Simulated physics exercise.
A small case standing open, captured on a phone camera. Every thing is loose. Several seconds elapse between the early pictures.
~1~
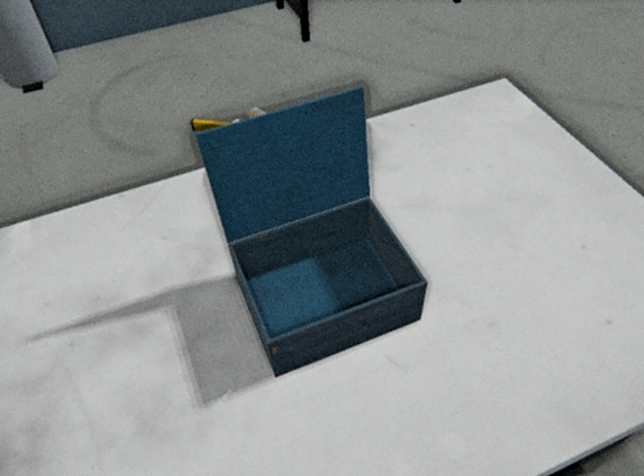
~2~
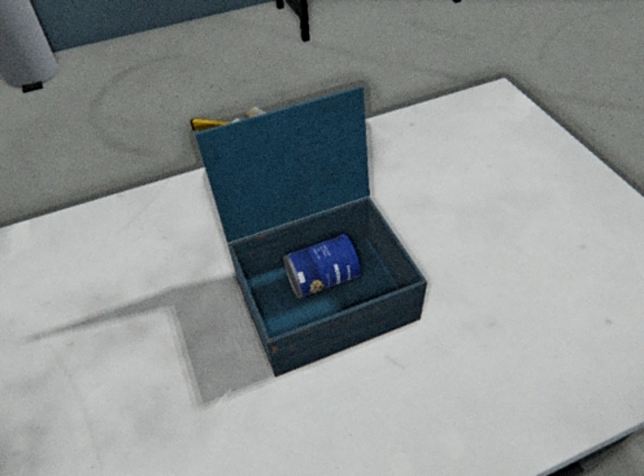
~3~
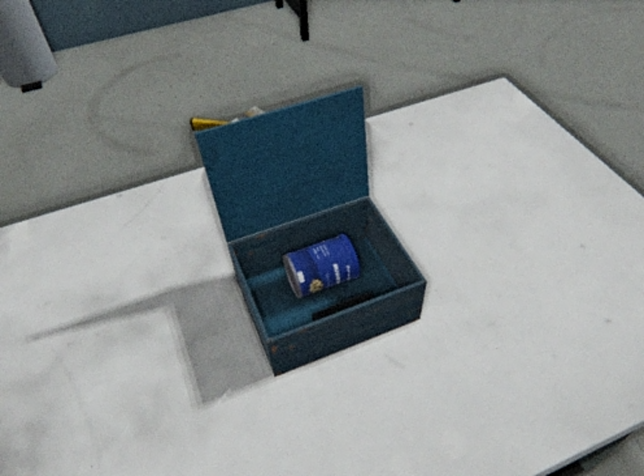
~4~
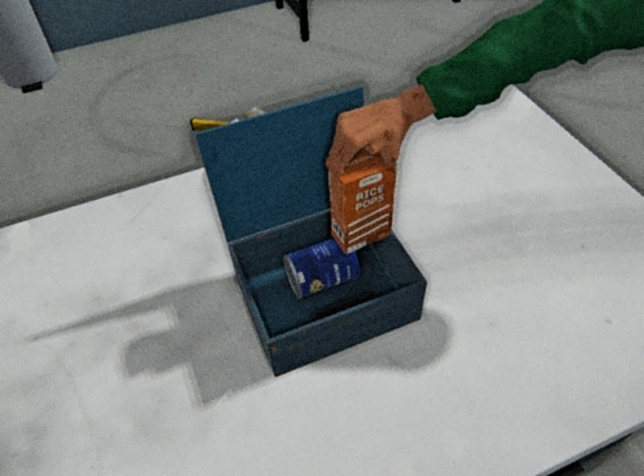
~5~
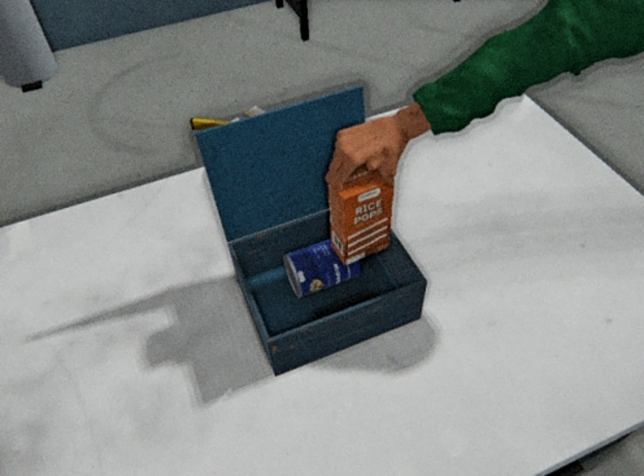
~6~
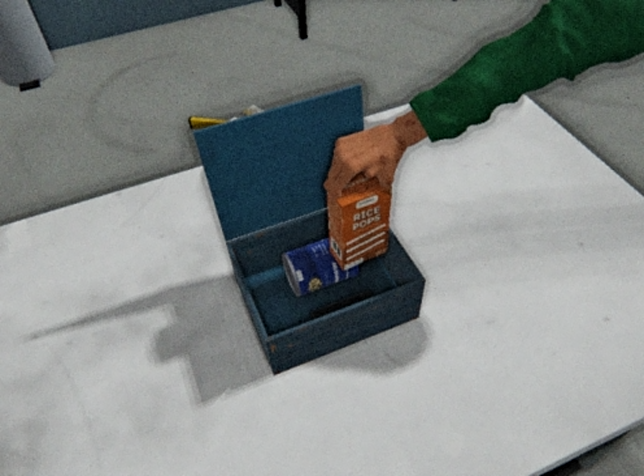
Blue tin appearing inside an open case on a table, then a green-sleeved hand lowering an orange packet in beside it.
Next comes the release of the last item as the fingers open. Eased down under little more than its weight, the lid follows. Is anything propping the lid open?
Yes.
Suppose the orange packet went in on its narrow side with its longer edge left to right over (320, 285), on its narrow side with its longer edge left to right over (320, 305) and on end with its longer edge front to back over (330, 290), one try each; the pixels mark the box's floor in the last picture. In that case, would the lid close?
In the first case it shuts flat; in the second case it shuts flat; in the third case it will not close.
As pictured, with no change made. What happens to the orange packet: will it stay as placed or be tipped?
Result: It leans over.
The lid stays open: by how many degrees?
Measured angle - around 16°.
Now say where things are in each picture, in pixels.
In the first picture, the last thing is not in view yet.
In the second picture, the last thing is not in view yet; blue tin (321, 267).
In the third picture, the last thing is not in view yet; blue tin (321, 266).
In the fourth picture, on its way; orange packet (362, 202); blue tin (321, 267).
In the fifth picture, on its way; orange packet (360, 215); blue tin (321, 266).
In the sixth picture, in place under the hand; orange packet (359, 221); blue tin (320, 265).
Then, 0.90 s past the last view, lid starting down; orange packet rocked 55° from its first pose near (378, 268); blue tin displaced a little.
Then, 1.70 s past the last view, lid 52° above the rim; orange packet rocked 55° from its first pose near (378, 268); blue tin displaced a little.
Then, 2.70 s past the last view, lid 16° above the rim; orange packet rocked 54° from its first pose near (378, 268); blue tin displaced a little.
Finally, lid 16° above the rim; down or leaning hard in the box, orange packet; the other 2 still in place. Final places as the last picture's camera would see them, orange packet near (378, 268).
